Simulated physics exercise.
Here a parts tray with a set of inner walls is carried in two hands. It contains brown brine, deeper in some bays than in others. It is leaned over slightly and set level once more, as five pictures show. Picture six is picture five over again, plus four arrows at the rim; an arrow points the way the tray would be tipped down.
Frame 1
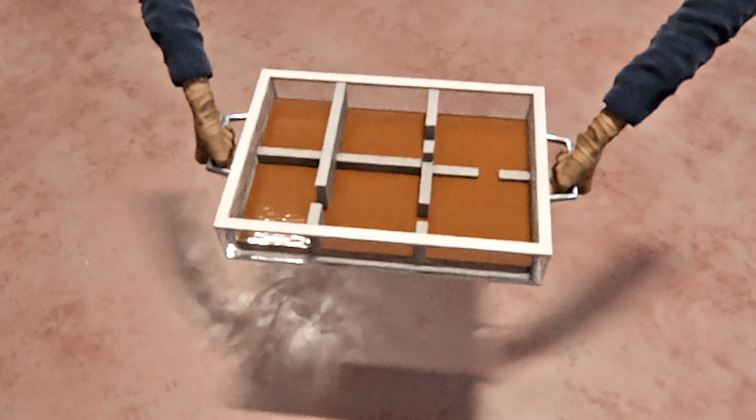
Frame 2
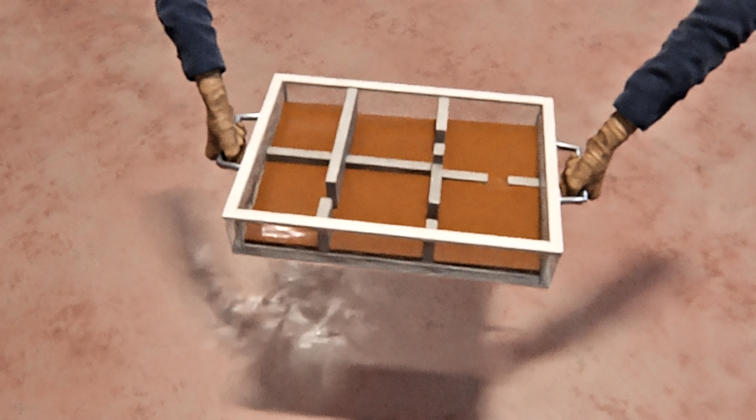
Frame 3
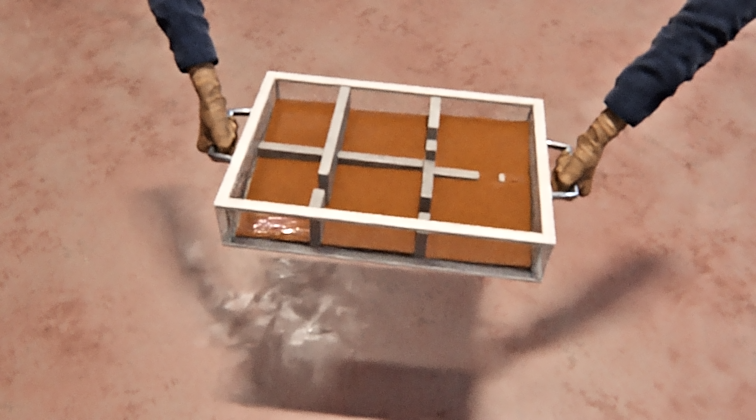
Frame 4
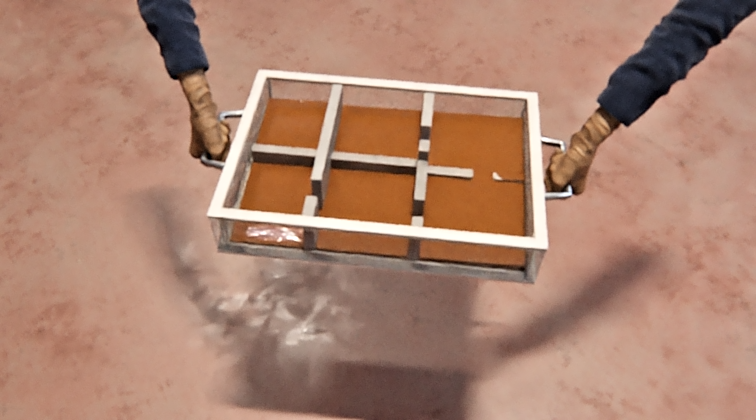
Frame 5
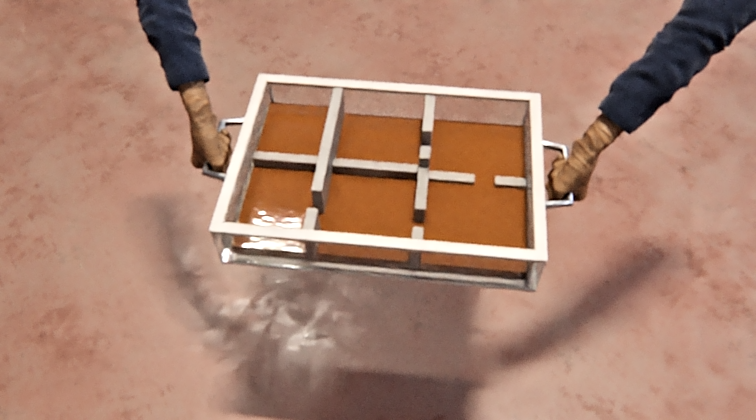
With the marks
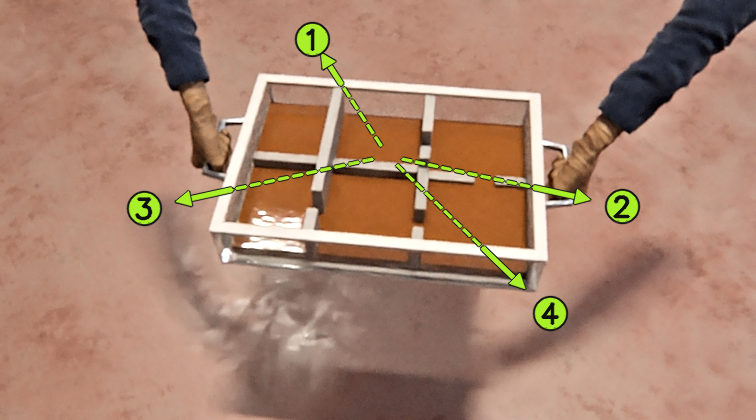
Two hands tip a walled tray of brown liquid slightly backward, then level it again.
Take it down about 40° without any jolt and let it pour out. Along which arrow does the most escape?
Go for 4.
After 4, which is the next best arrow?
That would be 3.
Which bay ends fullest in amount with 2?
The front right bay.
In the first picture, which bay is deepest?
The back left bay.
On the marked copy, 1 ends at (324, 57); 2 ends at (584, 198); 3 ends at (181, 200); 4 ends at (521, 285).
For arrow 1, about 34 % stays in the tray, the largest part in the back middle bay.
For arrow 2, about 34 % stays in the tray, the largest part in the front right bay.
For arrow 3, about 21 % stays in the tray, the largest part in the front left bay.
For arrow 4, about 15 % stays in the tray, the largest part in the front right bay.
